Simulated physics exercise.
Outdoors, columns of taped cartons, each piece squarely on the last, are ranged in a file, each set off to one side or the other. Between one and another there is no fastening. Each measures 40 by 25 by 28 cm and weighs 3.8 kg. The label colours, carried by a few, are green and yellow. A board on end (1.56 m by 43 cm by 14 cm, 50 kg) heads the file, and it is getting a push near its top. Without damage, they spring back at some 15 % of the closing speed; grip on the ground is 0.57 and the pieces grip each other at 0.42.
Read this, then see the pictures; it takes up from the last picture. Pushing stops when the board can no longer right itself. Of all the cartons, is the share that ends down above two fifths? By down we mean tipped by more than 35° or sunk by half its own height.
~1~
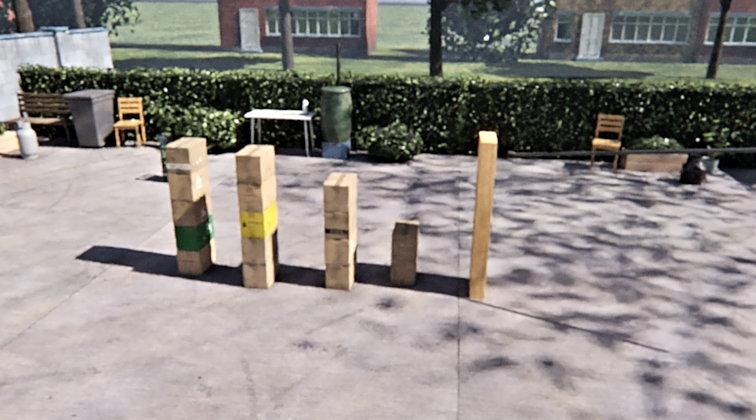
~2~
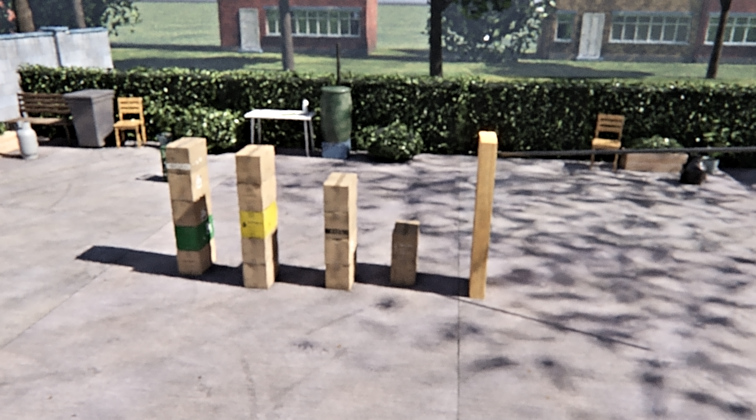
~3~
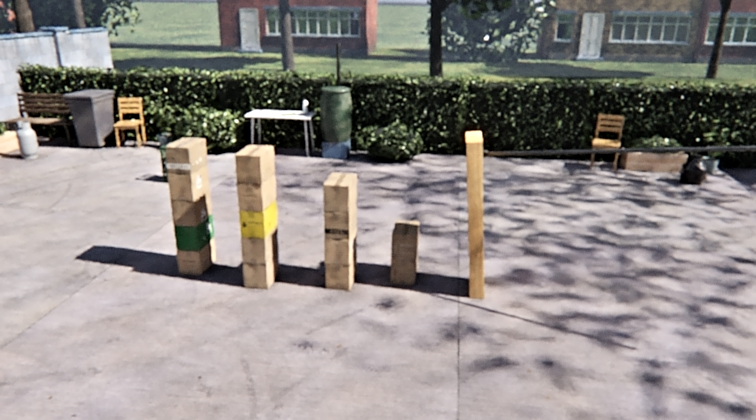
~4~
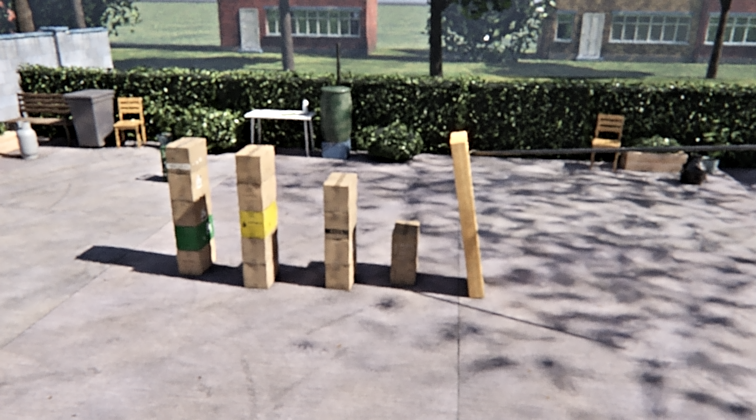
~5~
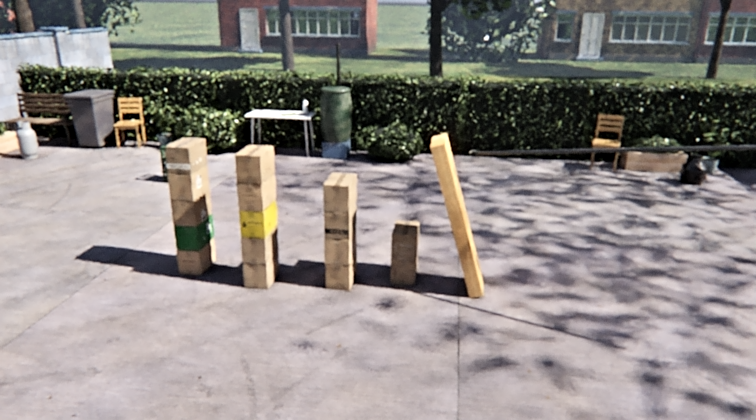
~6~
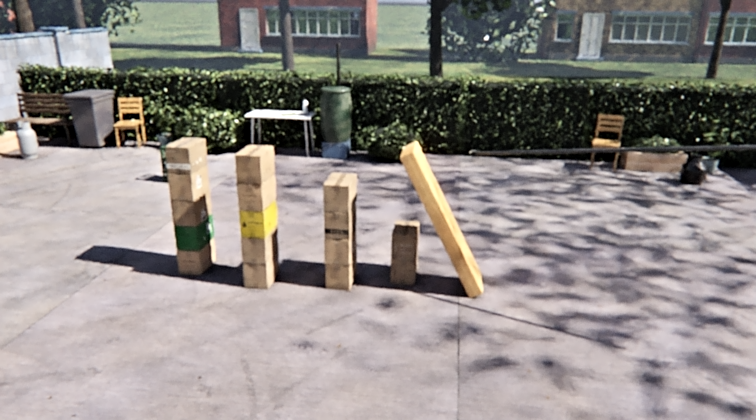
No.
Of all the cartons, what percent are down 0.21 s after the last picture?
At that instant, 0 percent.
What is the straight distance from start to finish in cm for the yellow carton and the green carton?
Net displacement (cm, approx.): Yellow = 0; green = 0.
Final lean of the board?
Roughly 55 degrees off upright.
Then, 0.21 s after the last picture, board 48° from upright; none of the 16 cartons down.
Then, 0.51 s after the last picture, board 65° from upright; 1 of the 16 cartons down.
Then, 0.77 s after the last picture, board 54° from upright; 1 of the 16 cartons down.
At rest, board 54° from upright; 1 of the 16 cartons down; yellow carton unmoved; green carton unmoved. That is 6 per cent. As the last picture would show them, middles, yellow carton near (258, 218), green carton near (195, 232).
